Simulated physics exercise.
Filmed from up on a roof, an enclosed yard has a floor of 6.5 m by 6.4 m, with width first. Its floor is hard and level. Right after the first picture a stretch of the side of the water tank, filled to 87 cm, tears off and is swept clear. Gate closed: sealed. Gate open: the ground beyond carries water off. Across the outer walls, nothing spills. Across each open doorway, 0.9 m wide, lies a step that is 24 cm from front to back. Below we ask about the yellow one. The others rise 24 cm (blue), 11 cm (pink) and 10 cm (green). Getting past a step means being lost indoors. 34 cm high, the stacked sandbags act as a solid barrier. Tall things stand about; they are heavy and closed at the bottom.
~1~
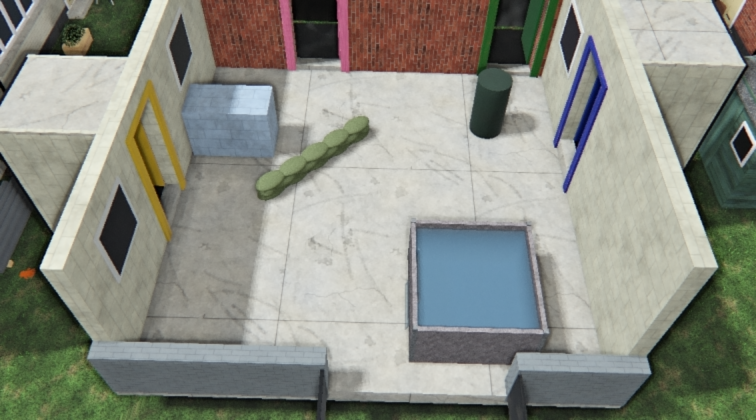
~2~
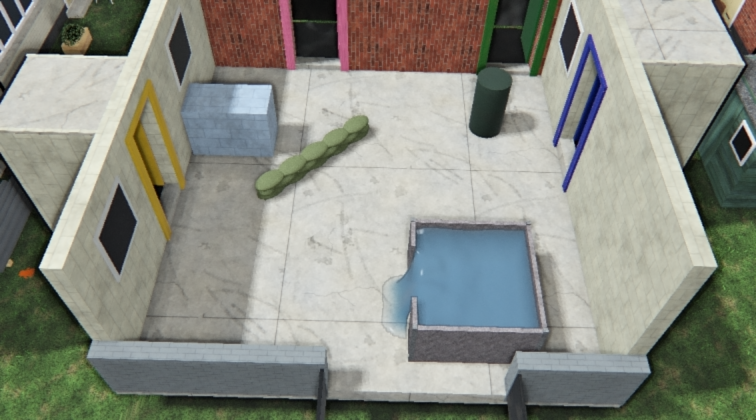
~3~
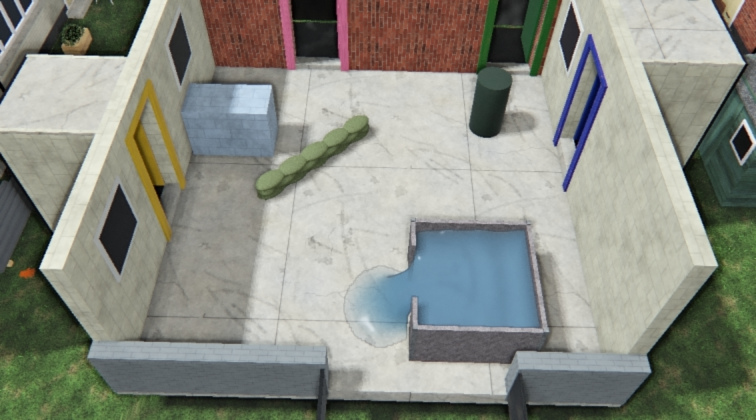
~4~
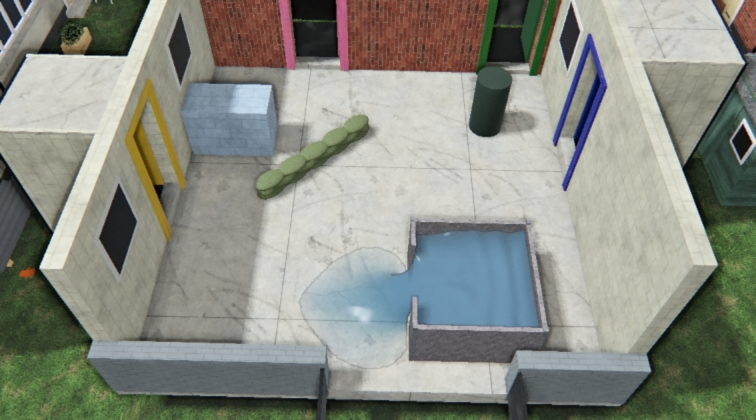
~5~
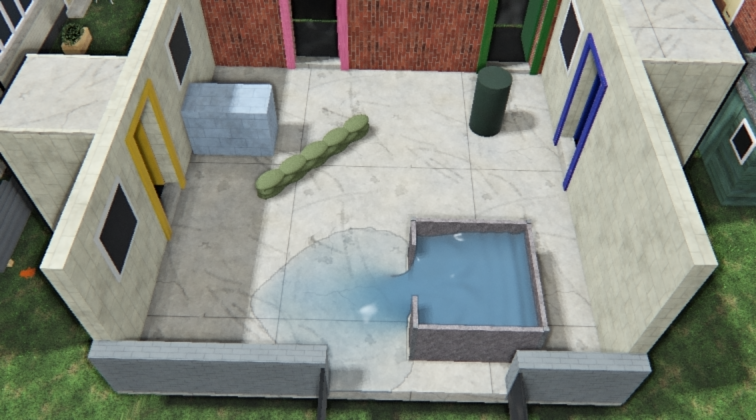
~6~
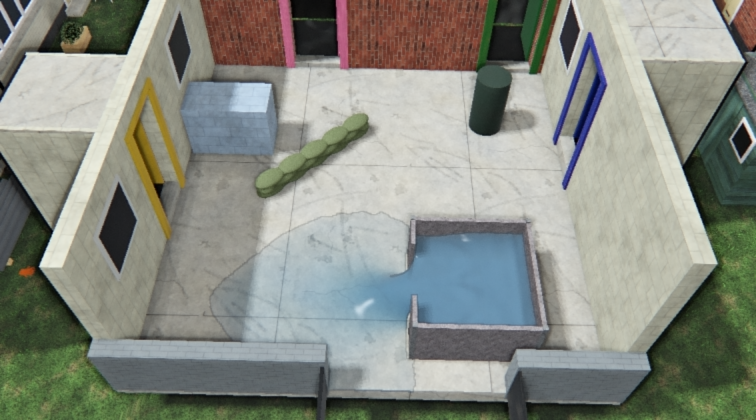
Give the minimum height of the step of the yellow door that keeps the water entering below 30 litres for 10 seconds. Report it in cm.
Minimum height: About 16.5 cm.
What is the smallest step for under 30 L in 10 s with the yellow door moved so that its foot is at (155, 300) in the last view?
Minimum: About 22 cm.
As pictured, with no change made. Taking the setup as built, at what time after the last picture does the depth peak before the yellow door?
Around 1.8 s, give or take.
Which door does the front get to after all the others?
That would be the blue door.
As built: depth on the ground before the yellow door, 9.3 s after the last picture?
A ruler would read roughly 9.5 cm.
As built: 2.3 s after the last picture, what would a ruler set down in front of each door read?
Depths in cm: Blue 0, yellow 19, pink 0, green 0.
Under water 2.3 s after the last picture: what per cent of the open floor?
Roughly 40 percent.
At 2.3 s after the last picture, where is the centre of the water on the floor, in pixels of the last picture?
I'd put it close to (322, 273).
Then, 0.7 s after the last picture water covers 30 % of the floor, deepest (46 cm) near (133, 366); 11 cm at the yellow door, 0 litres in over its 16 cm step.
Then, 2.3 s after the last picture water covers 40 % of the floor, deepest (29 cm) near (204, 344); 19 cm at the yellow door, 16 litres in over its 16 cm step.
Then, 9.3 s after the last picture water covers 90 % of the floor, deepest (10 cm) near (533, 82); 9 cm at the yellow door, 34 litres in over its 16 cm step.
At the yellow door as built, the water peaked near 23 cm, 1.7 s after the last picture.
Run again over the same 10 s with other heights there, 50 litres in over 14.5 cm, 11 litres over 19.5 cm. The limit of 30 litres is kept from about 16.5 cm up.
